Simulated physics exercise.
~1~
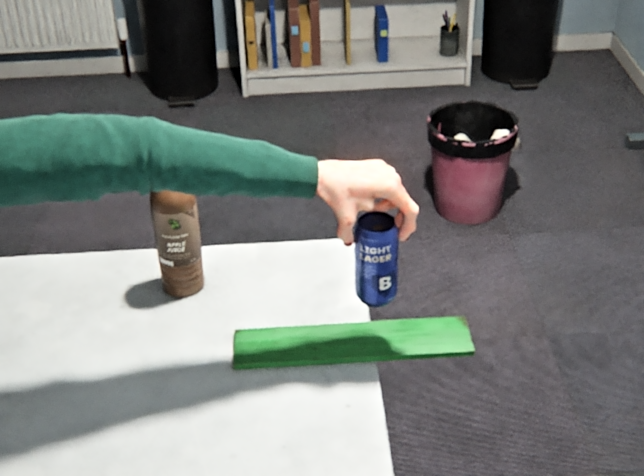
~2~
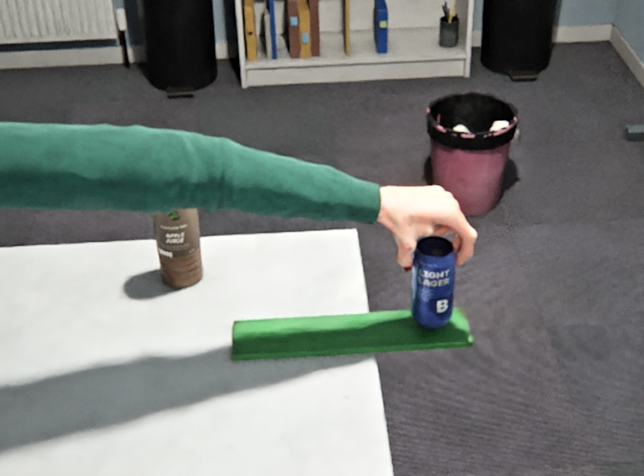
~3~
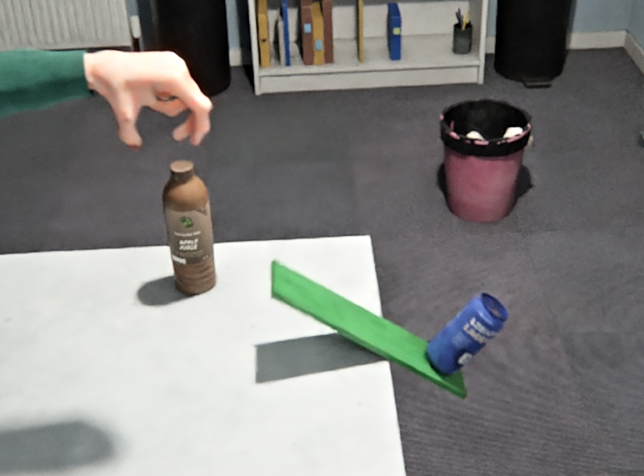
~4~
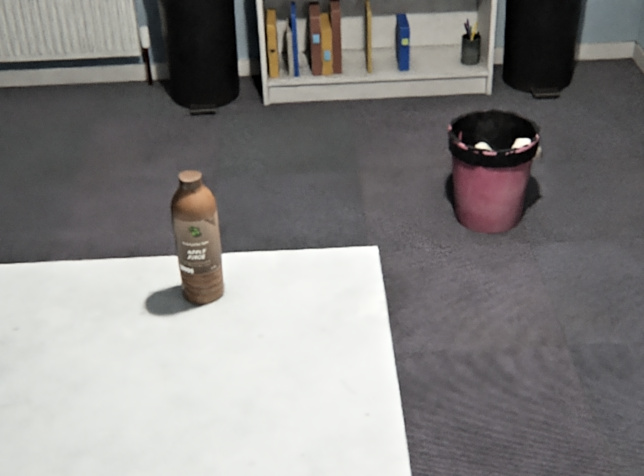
A blue can was carried by a hand to the overhanging right end of a green board on a white table and let go; the board tipped over the edge, and both dropped out of sight, leaving the brown bottle standing.
